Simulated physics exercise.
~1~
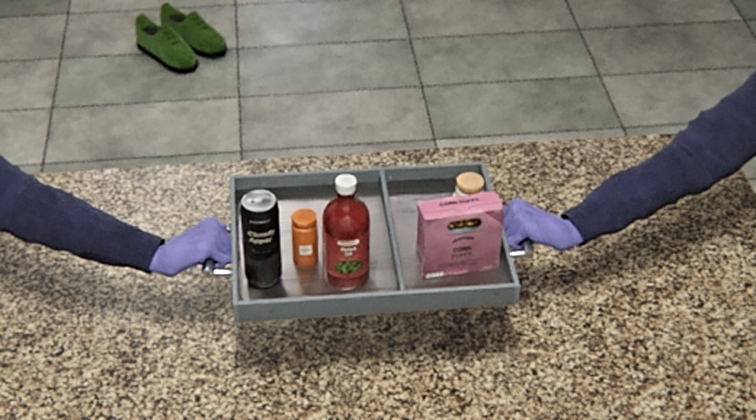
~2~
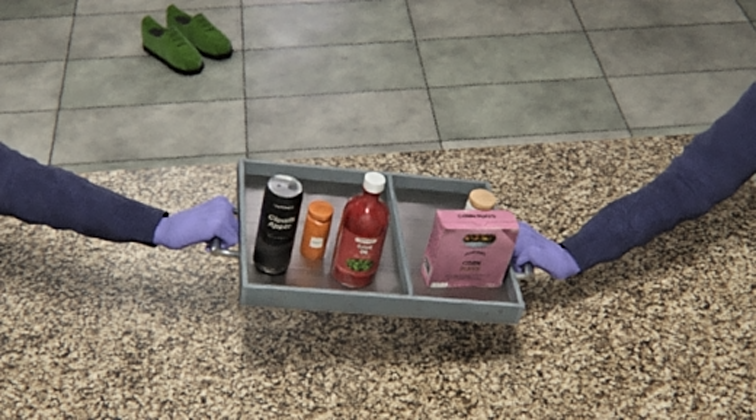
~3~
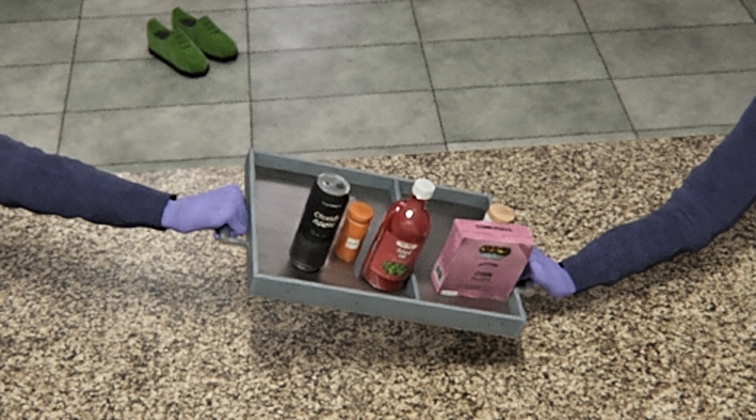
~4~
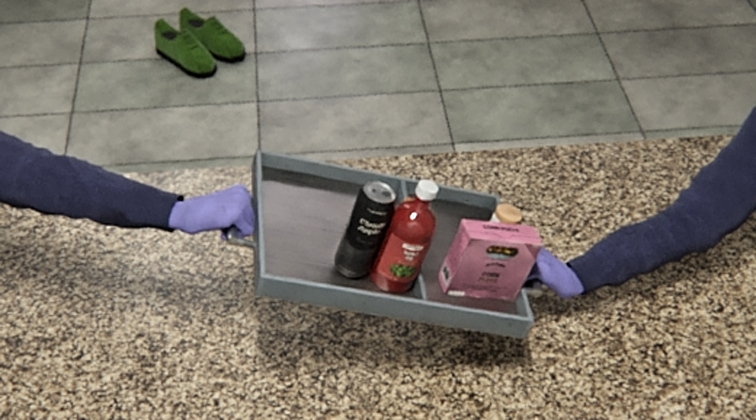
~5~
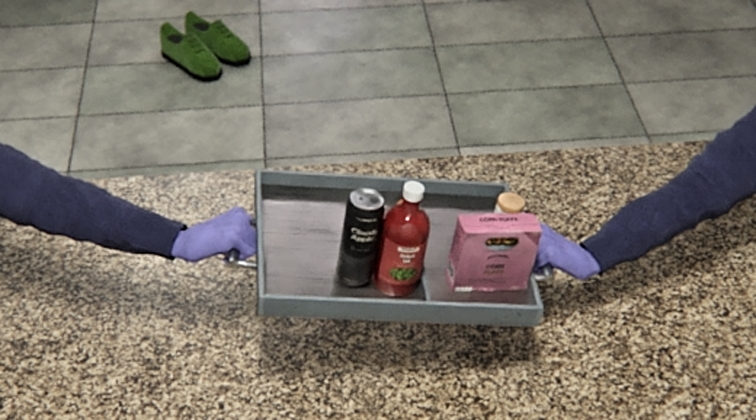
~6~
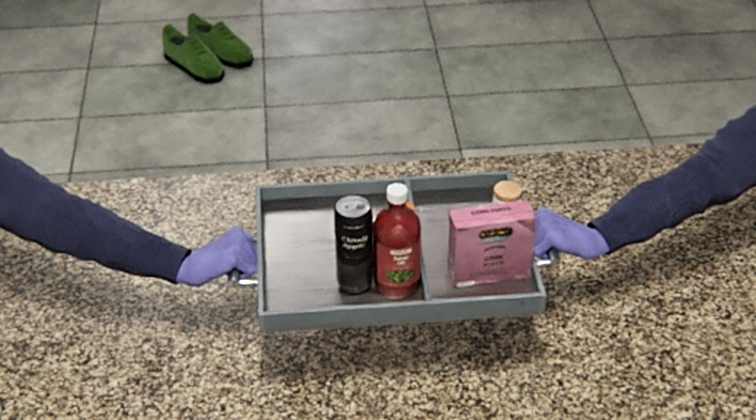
Two purple-gloved hands in dark blue sleeves hold a grey tray over a speckled stone surface, seen from above, with green shoes on the tiled floor beyond. A black can, an orange shaker and a red bottle stand left of the cross bar, with a pink packet before a white shaker on the right. The hands tip the tray right side down, and the items lean as the can and shaker slide toward the bar. The orange shaker disappears behind the red bottle. The hands level the tray, leaving the can beside the bottle and everything else visible upright aboard.
